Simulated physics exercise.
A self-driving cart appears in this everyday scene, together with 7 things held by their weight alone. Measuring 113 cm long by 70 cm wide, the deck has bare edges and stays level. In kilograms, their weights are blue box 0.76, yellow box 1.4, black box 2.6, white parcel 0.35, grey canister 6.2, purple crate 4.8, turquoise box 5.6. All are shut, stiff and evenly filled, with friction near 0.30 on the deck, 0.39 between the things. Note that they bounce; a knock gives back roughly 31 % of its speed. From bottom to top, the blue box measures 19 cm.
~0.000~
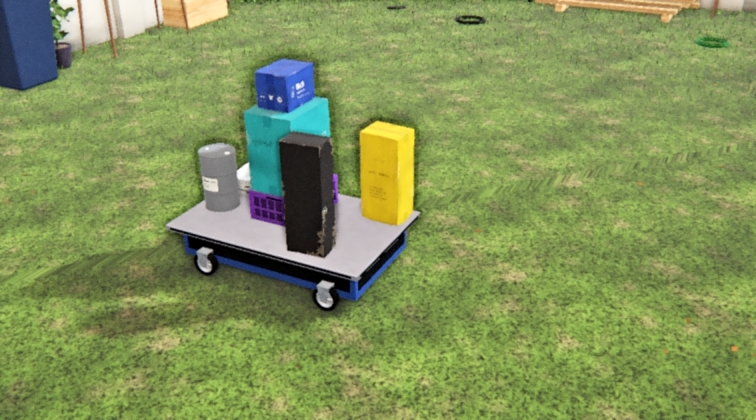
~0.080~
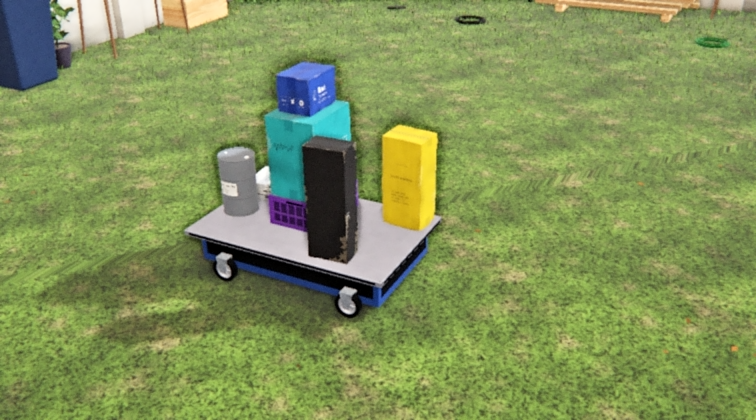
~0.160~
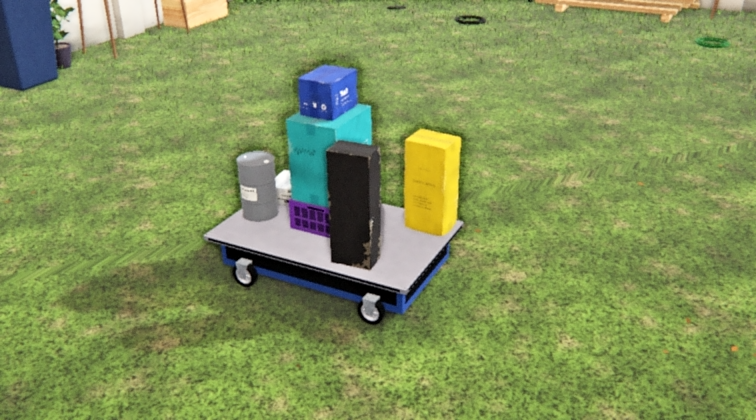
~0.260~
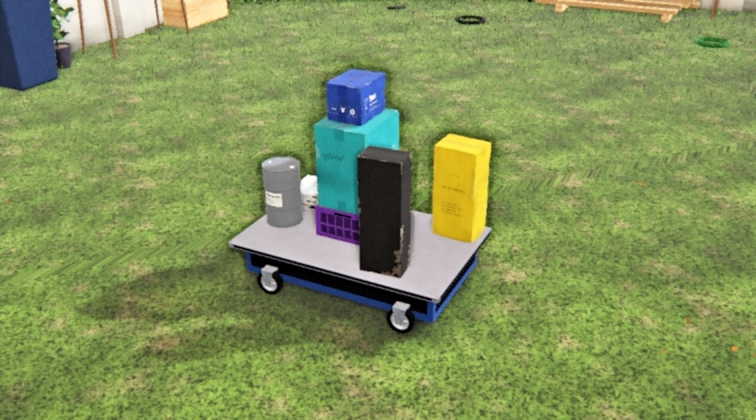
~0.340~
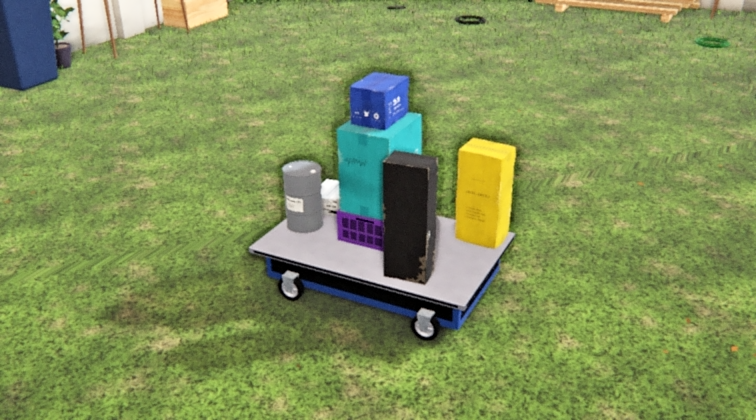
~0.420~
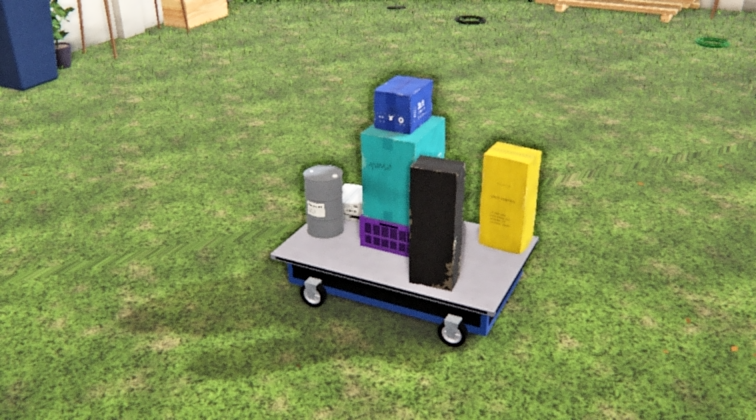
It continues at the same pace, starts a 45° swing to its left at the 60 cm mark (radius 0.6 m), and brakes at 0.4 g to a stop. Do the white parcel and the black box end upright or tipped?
The white parcel remains upright; the black box ends up tipped.
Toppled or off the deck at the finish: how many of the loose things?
My answer is 2.
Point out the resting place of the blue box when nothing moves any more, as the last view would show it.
Resting point, approx. (638, 96) px.
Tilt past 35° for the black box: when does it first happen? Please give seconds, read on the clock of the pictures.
Near 0.9 s.
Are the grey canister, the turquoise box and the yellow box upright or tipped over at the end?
In the last frame the grey canister remains up, the turquoise box remains up and the yellow box does not stay up.
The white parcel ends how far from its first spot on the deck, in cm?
Net shift near 8 cm.
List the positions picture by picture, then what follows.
In the first frame, cart has run 0 cm; black box (309, 196).
In the second frame, cart has run 13 cm; grey canister (239, 182).
In the third frame, cart has run 26 cm; turquoise box (331, 153); blue box (329, 92).
In the fourth frame, cart has run 42 cm; yellow box (461, 189); grey canister (283, 192).
In the fifth frame, cart has run 54 cm; turquoise box (381, 163).
In the sixth frame, cart has run 67 cm; white parcel (353, 203); black box (436, 224).
After 0.62 s, cart has run 99 cm, turned 23°; black box now off the deck; yellow box moved 31 cm; blue box moved 12 cm.
After 0.72 s, cart has run 115 cm, turned 37°; yellow box moved 51 cm; blue box moved 21 cm; turquoise box moved 20 cm.
After 1.02 s, cart has run 158 cm, turned 45°; yellow box now off the deck; white parcel moved 3 cm near (481, 204); blue box moved 29 cm.
After 1.32 s, cart has run 170 cm, turned 45°, stopped; white parcel moved 7 cm near (512, 198); blue box moved 30 cm; turquoise box moved 27 cm.
In the end (1.8 s), off the deck and tipped over, yellow box and black box; not toppled but over 10 cm from the start, blue box, grey canister, purple crate and turquoise box; the last one under 10 cm from the start. In the last view, white parcel near (513, 198), black box near (738, 367).
